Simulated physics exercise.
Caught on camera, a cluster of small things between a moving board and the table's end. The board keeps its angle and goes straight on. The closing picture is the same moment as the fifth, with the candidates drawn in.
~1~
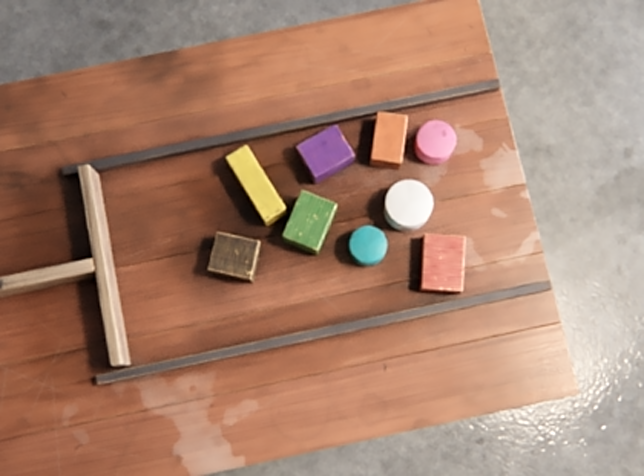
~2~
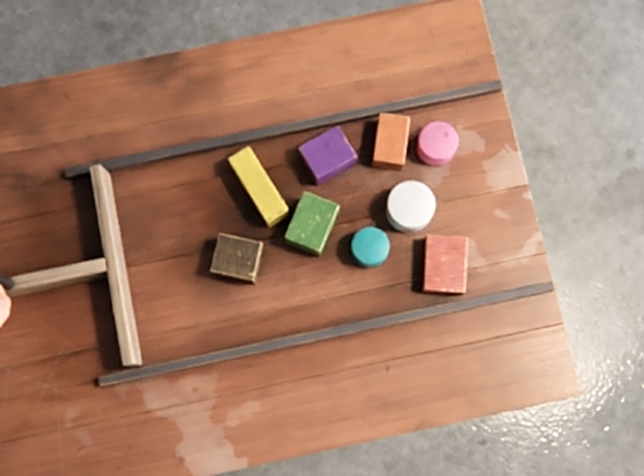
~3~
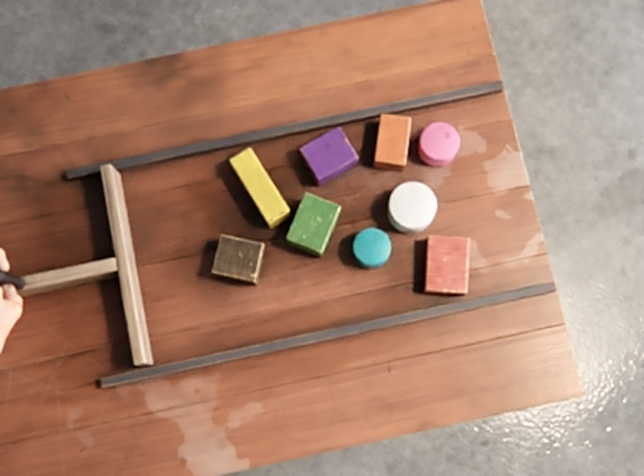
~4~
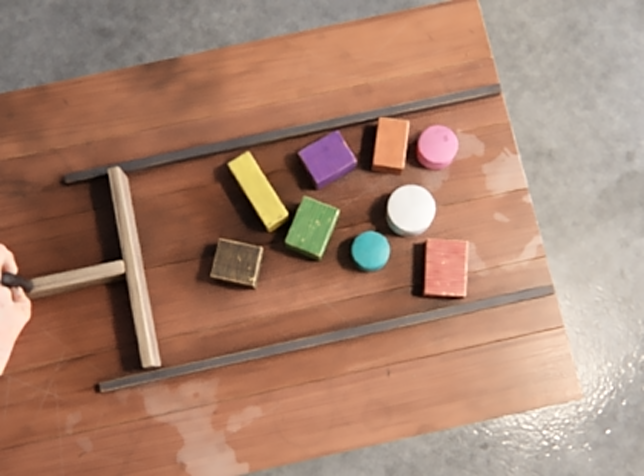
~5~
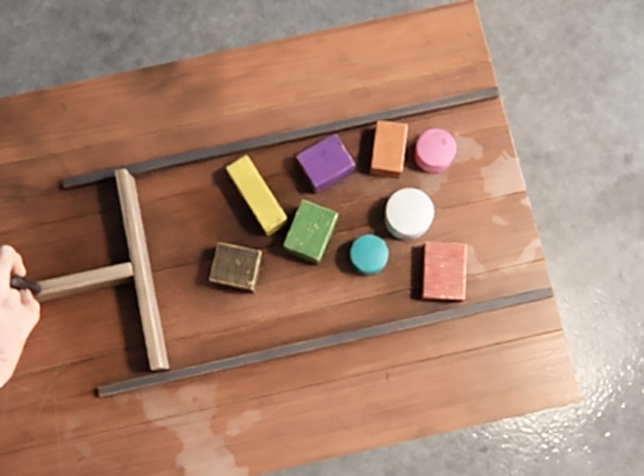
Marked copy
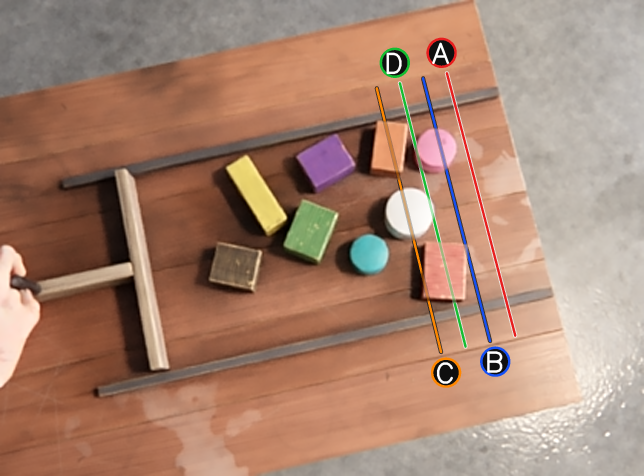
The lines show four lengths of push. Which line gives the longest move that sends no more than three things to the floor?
No farther than B.
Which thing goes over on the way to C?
It is the pink tin.
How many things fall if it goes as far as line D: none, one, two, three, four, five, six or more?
In all, two.
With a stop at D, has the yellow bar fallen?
No.
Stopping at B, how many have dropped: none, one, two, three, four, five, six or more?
In all, three.
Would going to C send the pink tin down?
Yes.
On the marked copy, A at (480, 201); B at (456, 206); C at (408, 216); D at (432, 211).
With B. Early on, board (254, 242); yellow bar (266, 195); black block (285, 250).
Further on, board (367, 217); pink tin (477, 142); white tin (475, 200).
At the end, board (456, 198); pink tin over the edge; white tin over the edge; three fallen.
As for the rest, A drops five; C is within the limit but short; D is within the limit but short.
